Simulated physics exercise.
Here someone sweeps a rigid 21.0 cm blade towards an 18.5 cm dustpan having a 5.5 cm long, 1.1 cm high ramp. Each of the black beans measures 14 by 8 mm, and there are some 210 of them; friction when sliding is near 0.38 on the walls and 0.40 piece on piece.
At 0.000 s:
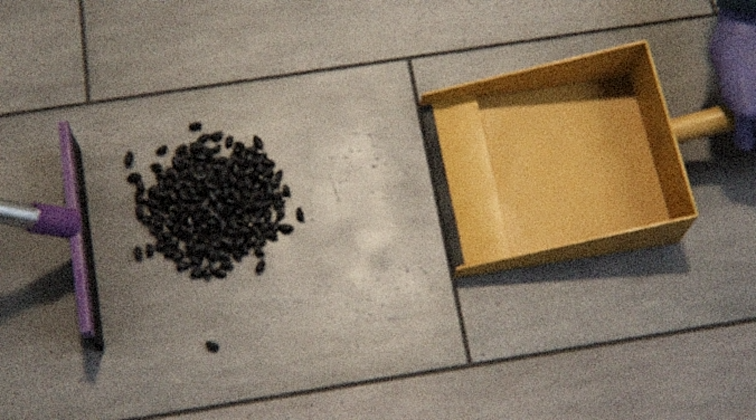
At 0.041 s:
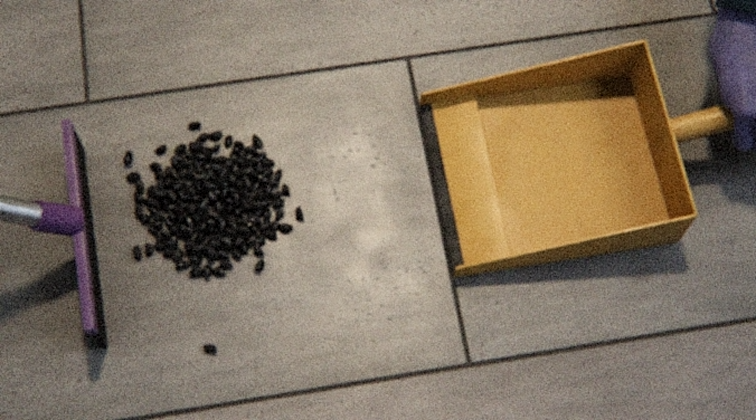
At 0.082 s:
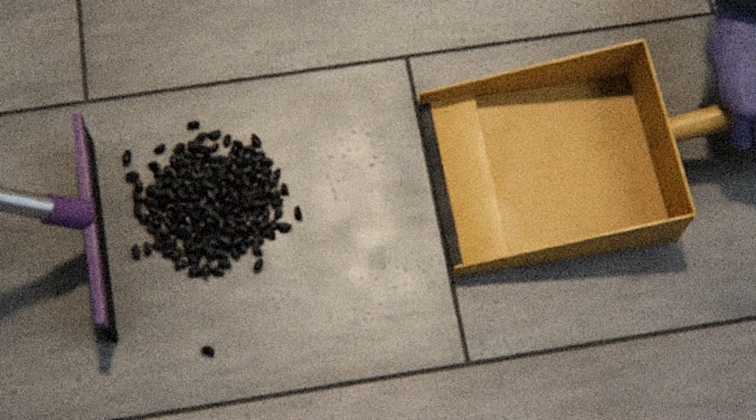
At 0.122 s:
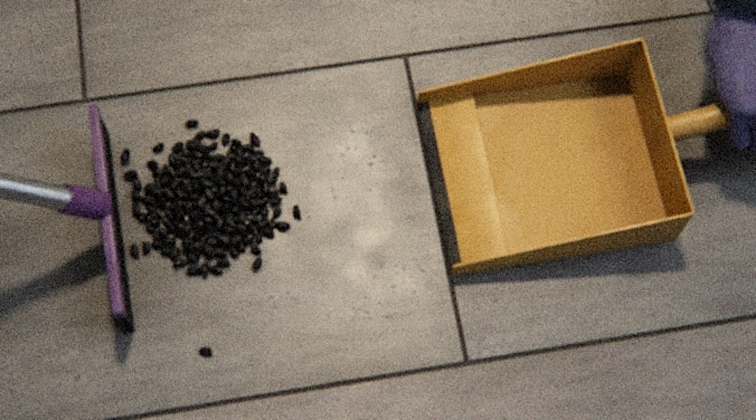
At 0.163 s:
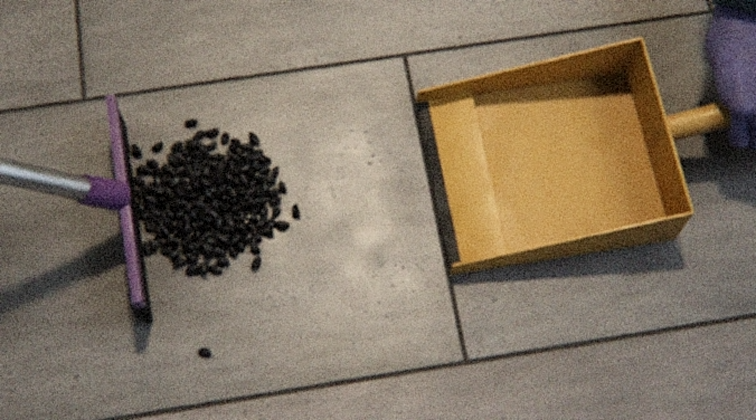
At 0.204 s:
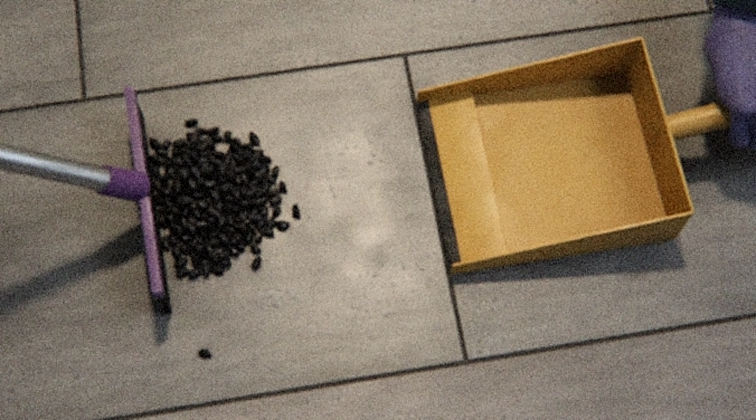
Purple blade on a metal handle sliding right across grey tiles, meeting and pressing a black bean pile beside a still yellow dustpan.
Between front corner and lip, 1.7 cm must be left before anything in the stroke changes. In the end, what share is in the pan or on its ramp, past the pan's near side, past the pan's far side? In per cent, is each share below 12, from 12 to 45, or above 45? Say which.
In order: In the pan or on its ramp: You'll see a middling helping of it there. Past the pan's near side: You'll see just a dash of it there. Past the pan's far side: You'll see a middling helping of it there.
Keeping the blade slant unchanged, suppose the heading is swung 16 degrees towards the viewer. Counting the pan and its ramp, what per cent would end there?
I'd put it at close to 50 percent.
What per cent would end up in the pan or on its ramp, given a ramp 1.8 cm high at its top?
Near 30 per cent, then.
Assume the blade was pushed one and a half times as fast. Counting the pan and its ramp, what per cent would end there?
Some 30 %.
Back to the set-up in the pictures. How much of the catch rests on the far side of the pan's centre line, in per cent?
Roughly 90 per cent.
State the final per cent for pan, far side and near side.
In per cent: Pan 30; near side 5; far side 40.
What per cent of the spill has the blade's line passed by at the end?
Around 15 per cent.
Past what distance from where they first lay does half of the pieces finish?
Roughly 24 cm.
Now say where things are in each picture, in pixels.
Blade from (88, 331) to (65, 130), moved 0.0 cm, 0 of the pieces shifted so far; middle of the pieces at (216, 207); pan at (566, 170), in the first picture.
Blade from (91, 329) to (68, 128), moved 0.4 cm, 0 of the pieces shifted so far; middle of the pieces at (215, 206), in the second picture.
Blade from (102, 322) to (79, 122), moved 1.6 cm, 1 of the pieces shifted so far; middle of the pieces at (214, 205), in the third picture.
Blade from (120, 312) to (95, 113), moved 3.4 cm, 1 of the pieces shifted so far; middle of the pieces at (213, 204), in the fourth picture.
Blade from (139, 302) to (113, 104), moved 5.3 cm, 10 of the pieces shifted so far; middle of the pieces at (212, 204), in the fifth picture.
Blade from (159, 292) to (131, 96), moved 7.2 cm, 103 of the pieces shifted so far; middle of the pieces at (217, 196); pan at (562, 167). The blade's pace is about 0.47 m/s, heading 18 degrees away from the viewer's side, in the sixth picture.
Then, at 0.48 s, middle of the blade 15 cm from the lip; 0 % over the lip, far side 20 %, near side 0 %.
After 0.67 s, middle of the blade 7 cm from the lip; 0 % over the lip, far side 35 %, near side 5 %.
After 0.97 s, middle of the blade 2 cm from the lip; 30 % over the lip, far side 40 %, near side 5 %.
At rest (2.6 s), pan 30 %, near side 5 %, far side 40 %, in front of the lip or behind the blade 30 %.
